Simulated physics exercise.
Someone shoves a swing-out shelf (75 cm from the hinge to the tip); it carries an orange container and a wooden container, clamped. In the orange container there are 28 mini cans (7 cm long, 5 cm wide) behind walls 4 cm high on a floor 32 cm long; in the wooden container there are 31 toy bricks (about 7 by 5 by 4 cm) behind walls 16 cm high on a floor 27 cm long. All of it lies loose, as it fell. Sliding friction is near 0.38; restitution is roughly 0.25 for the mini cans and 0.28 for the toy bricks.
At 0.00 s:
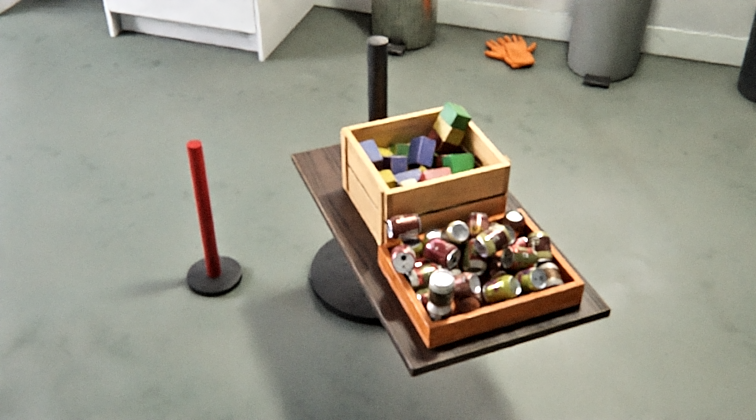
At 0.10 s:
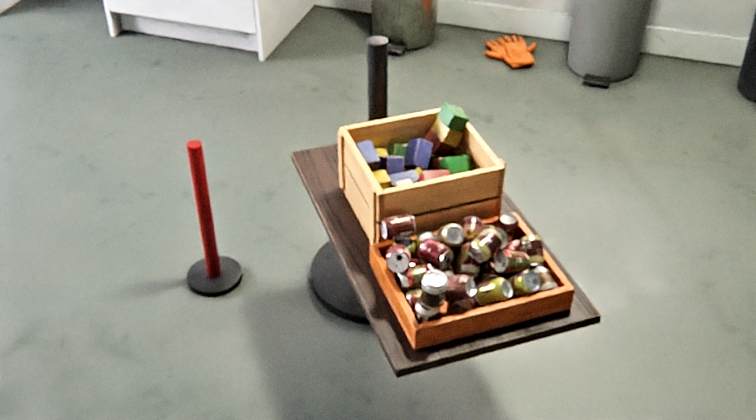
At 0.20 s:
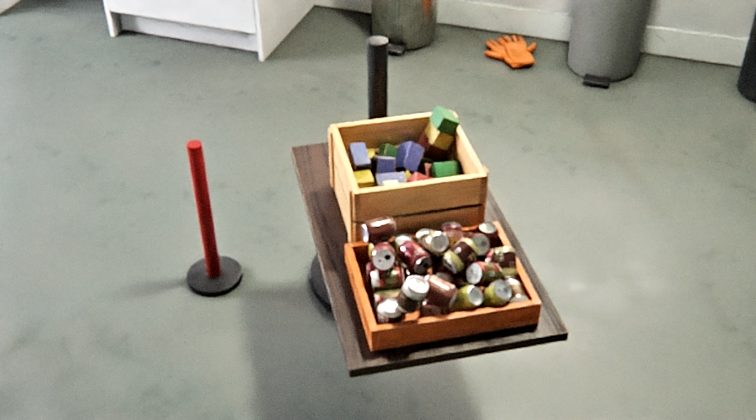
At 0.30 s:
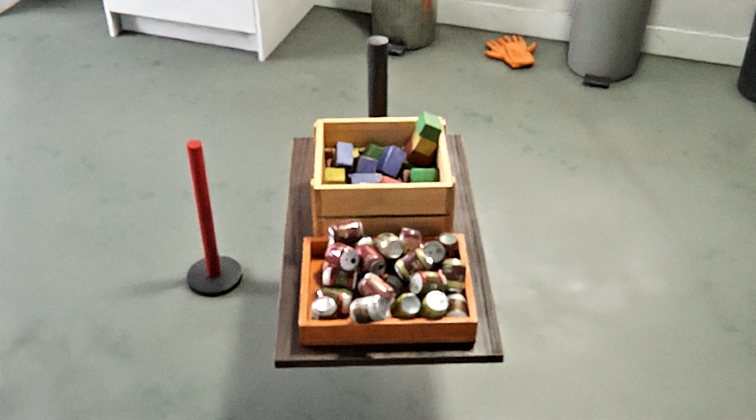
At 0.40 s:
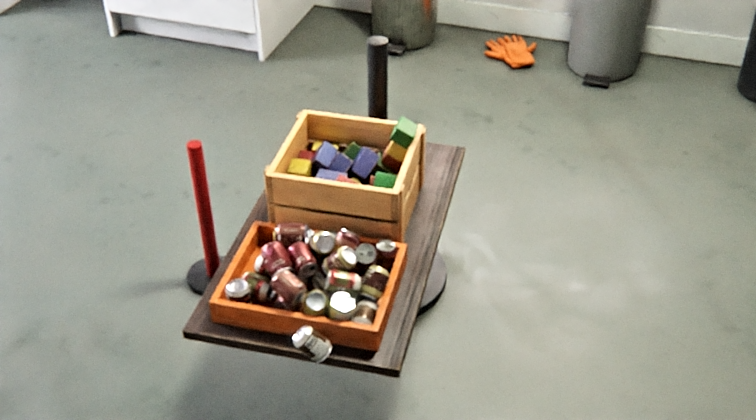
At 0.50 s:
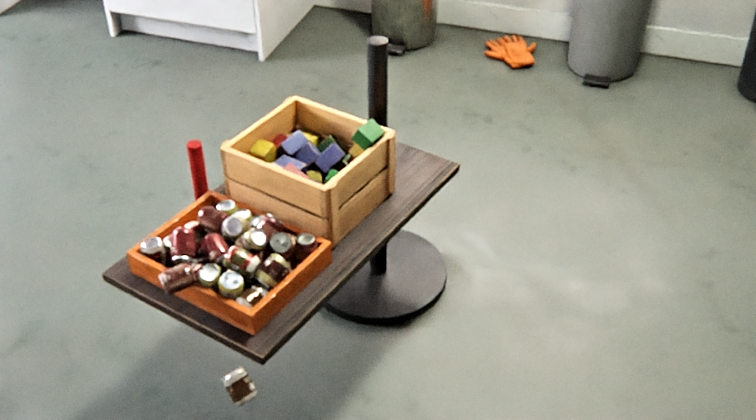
A dark wooden shelf on a black post stands over a grey-green floor, seen from above by a still camera. It carries a pale wooden box of coloured blocks behind an orange tray of small cans, with a red post at left and an orange glove near bins behind. The shelf swings leftward around its post, slowly then faster, and cans slip over the tray's front, one dropping below the shelf.
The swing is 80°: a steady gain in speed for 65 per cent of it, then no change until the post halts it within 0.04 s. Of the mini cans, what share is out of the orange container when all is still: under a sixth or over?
The orange container loses more than a sixth of its mini cans.
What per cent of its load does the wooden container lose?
Lost: Wooden container 0 per cent.
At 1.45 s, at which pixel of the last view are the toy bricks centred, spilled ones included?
At about (273, 149).
After 0.59 s, the shelf hits the red post.
After 0.67 s, orange container 25 in, 3 out and wooden container 31 in, 0 out.
After 0.79 s, orange container 21 in, 7 out and wooden container 31 in, 0 out.
After 1.01 s, orange container 19 in, 9 out and wooden container 31 in, 0 out.
When it is over (at 1.45 s), orange container 18 in, 10 out and wooden container 31 in, 0 out. Asked share, 10 of 28, 36 per cent.
